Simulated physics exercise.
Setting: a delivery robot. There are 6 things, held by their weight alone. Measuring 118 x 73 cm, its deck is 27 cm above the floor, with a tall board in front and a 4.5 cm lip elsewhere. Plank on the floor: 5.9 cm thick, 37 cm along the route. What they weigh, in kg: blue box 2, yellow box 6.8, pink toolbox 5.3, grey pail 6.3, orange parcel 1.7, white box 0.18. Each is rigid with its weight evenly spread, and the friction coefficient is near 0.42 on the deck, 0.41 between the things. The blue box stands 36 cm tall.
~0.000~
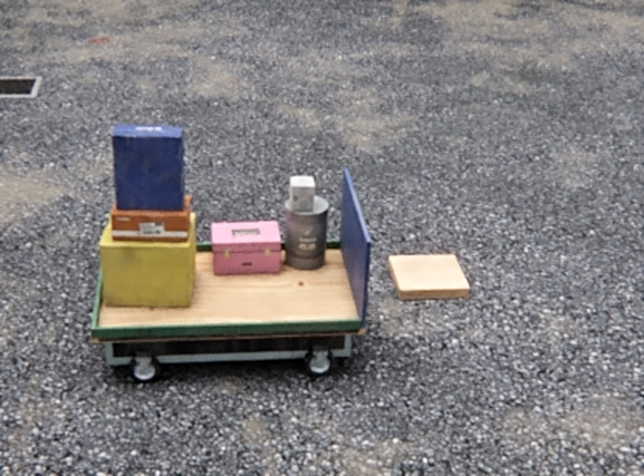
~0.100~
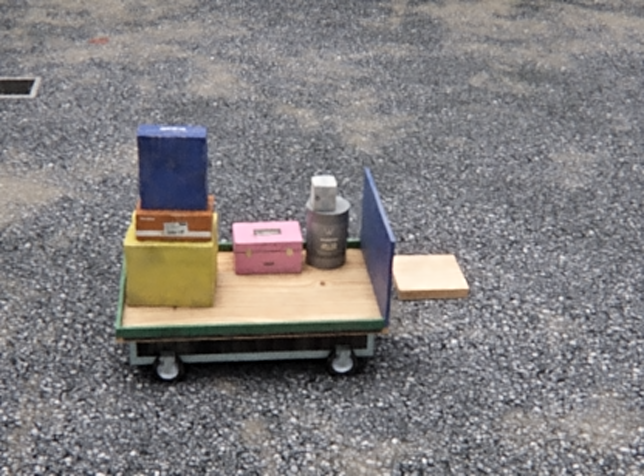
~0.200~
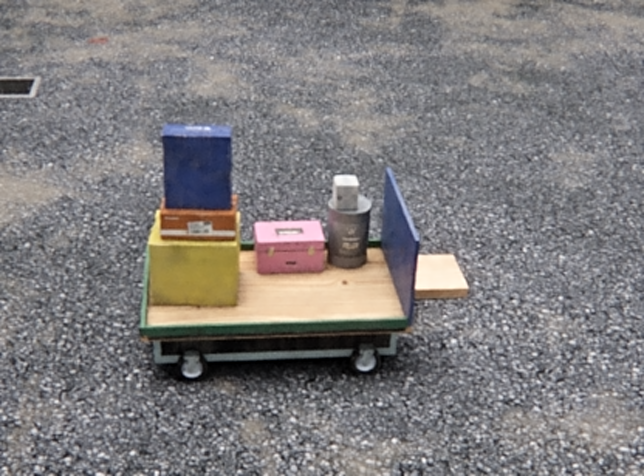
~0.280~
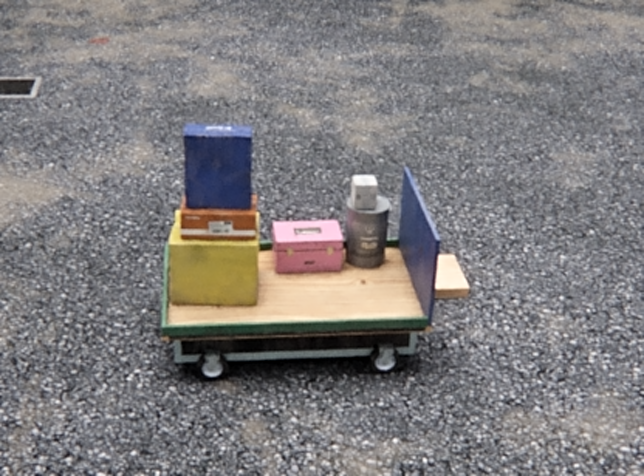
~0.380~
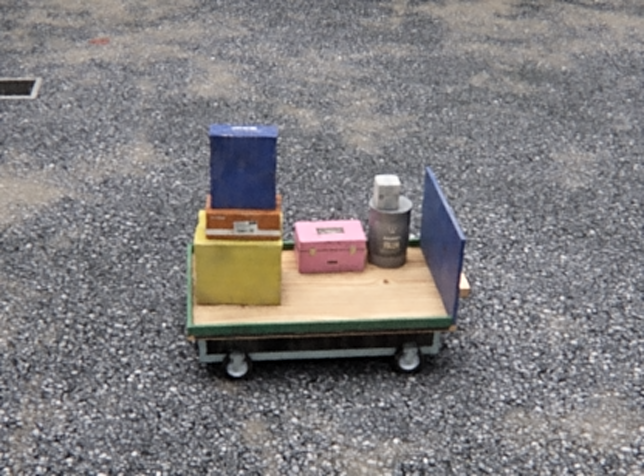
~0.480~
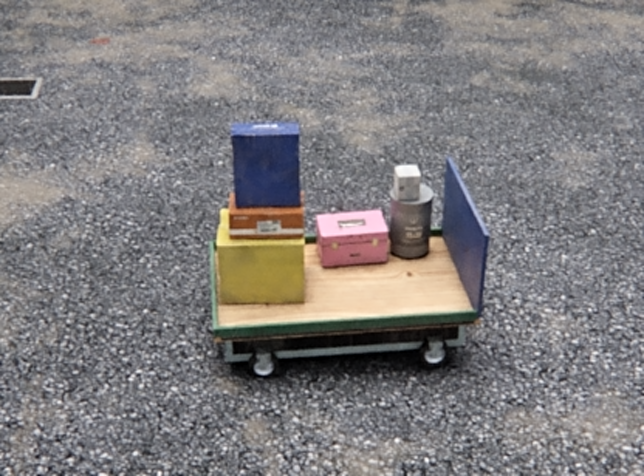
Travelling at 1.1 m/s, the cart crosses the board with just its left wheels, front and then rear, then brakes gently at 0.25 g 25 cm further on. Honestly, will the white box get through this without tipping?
No.
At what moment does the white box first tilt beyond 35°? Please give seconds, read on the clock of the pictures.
It happens at about 0.8 s.
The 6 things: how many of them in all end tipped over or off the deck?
The tally is 2.
Around 0.78 s, 86 cm covered; white box at 21° to upright near (458, 198); grey pail at 4° to upright; pink toolbox shifted 2 cm.
Around 1.18 s, 130 cm covered; white box upside down near (532, 269); blue box shifted 2 cm; pink toolbox shifted 2 cm.
Around 1.58 s, 174 cm covered; white box upside down near (611, 277); blue box at 12° to upright; orange parcel shifted 11 cm.
Around 2.28 s, 217 cm covered, stopped; blue box now off the deck; white box upside down; orange parcel shifted 10 cm.
Finally (2.8 s), off the deck but upright, blue box; on their side or leaning hard on the cart, white box; not toppled but over 10 cm from the start, orange parcel; the other 3 still in place (within 10 cm).
